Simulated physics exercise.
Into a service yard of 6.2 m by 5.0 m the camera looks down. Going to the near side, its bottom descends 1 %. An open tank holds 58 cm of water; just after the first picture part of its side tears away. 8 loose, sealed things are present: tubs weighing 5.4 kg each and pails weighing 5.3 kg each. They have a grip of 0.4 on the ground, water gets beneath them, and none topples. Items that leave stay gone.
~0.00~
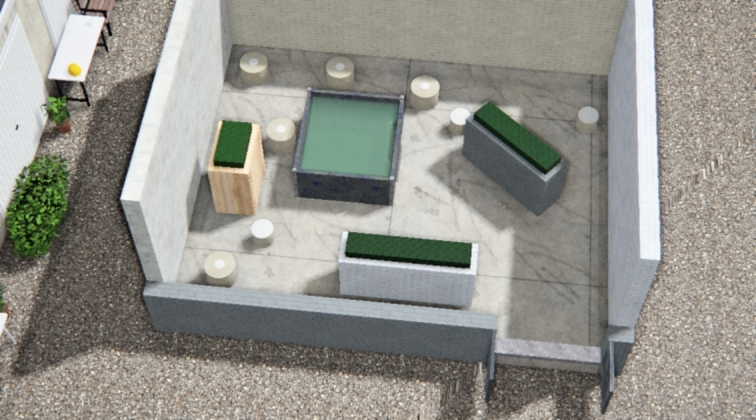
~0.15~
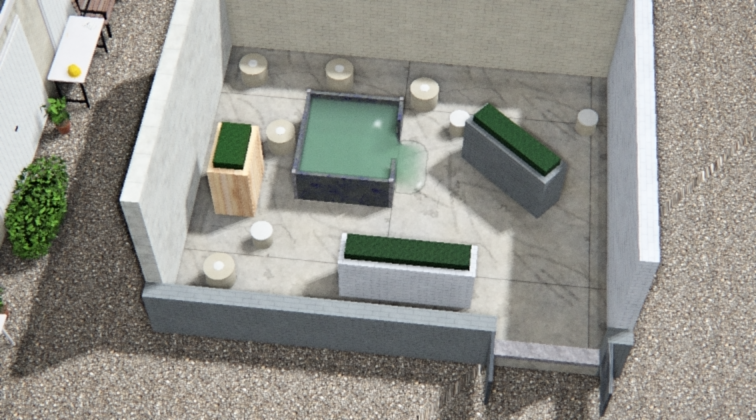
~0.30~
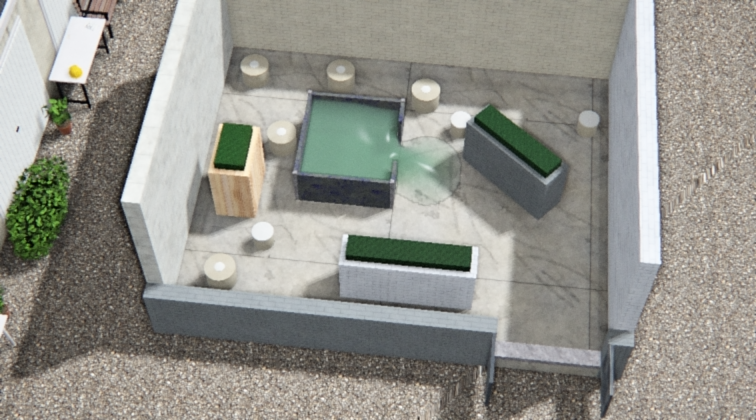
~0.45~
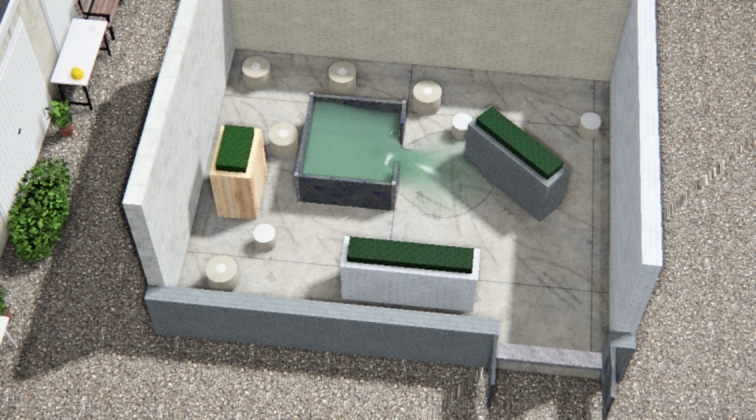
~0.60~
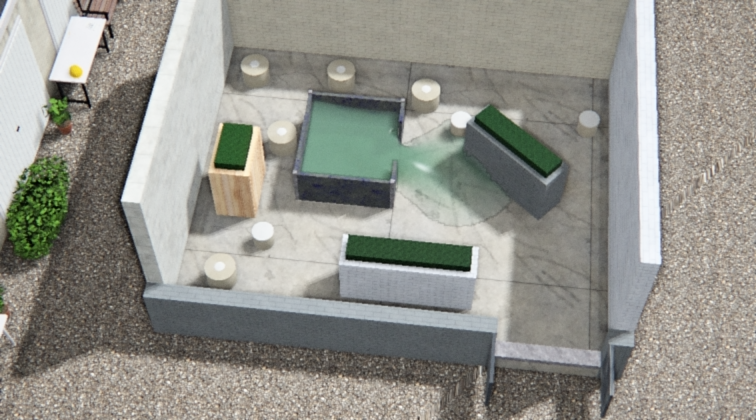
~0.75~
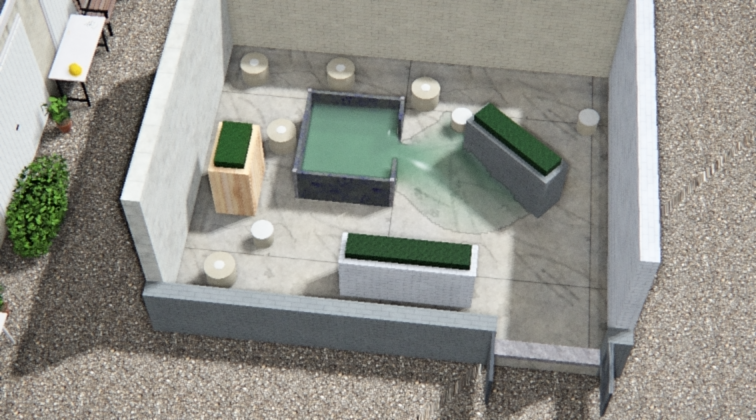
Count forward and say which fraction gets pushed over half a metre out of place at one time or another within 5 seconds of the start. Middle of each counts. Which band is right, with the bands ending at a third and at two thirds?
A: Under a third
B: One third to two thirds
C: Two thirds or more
Answer: A.
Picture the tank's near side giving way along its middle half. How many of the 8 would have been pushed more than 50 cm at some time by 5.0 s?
Then the count would be 2.
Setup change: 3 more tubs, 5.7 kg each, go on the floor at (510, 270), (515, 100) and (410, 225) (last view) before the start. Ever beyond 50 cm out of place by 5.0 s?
Well, in turn they are above that, above that and below that.
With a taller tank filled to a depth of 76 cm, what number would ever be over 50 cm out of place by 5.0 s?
In that case the number is 2.
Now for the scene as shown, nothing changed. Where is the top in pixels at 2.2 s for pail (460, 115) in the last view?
Position: About (488, 62).
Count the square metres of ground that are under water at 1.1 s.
Roughly 7.0 m2.
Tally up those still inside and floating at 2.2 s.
Answer: 0.
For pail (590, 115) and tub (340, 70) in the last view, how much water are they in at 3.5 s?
Some 4 cm at the first, some 0 cm at the second.
After 1.1 s 1 of 8 are over 50 cm from their spots; 0 afloat.
After 2.2 s 1 of 8 are over 50 cm from their spots; 0 afloat.
After 3.5 s 1 of 8 are over 50 cm from their spots; 0 afloat.
After 5.0 s 2 of 8 are over 50 cm from their spots, and 2 have been at some point; 0 afloat.
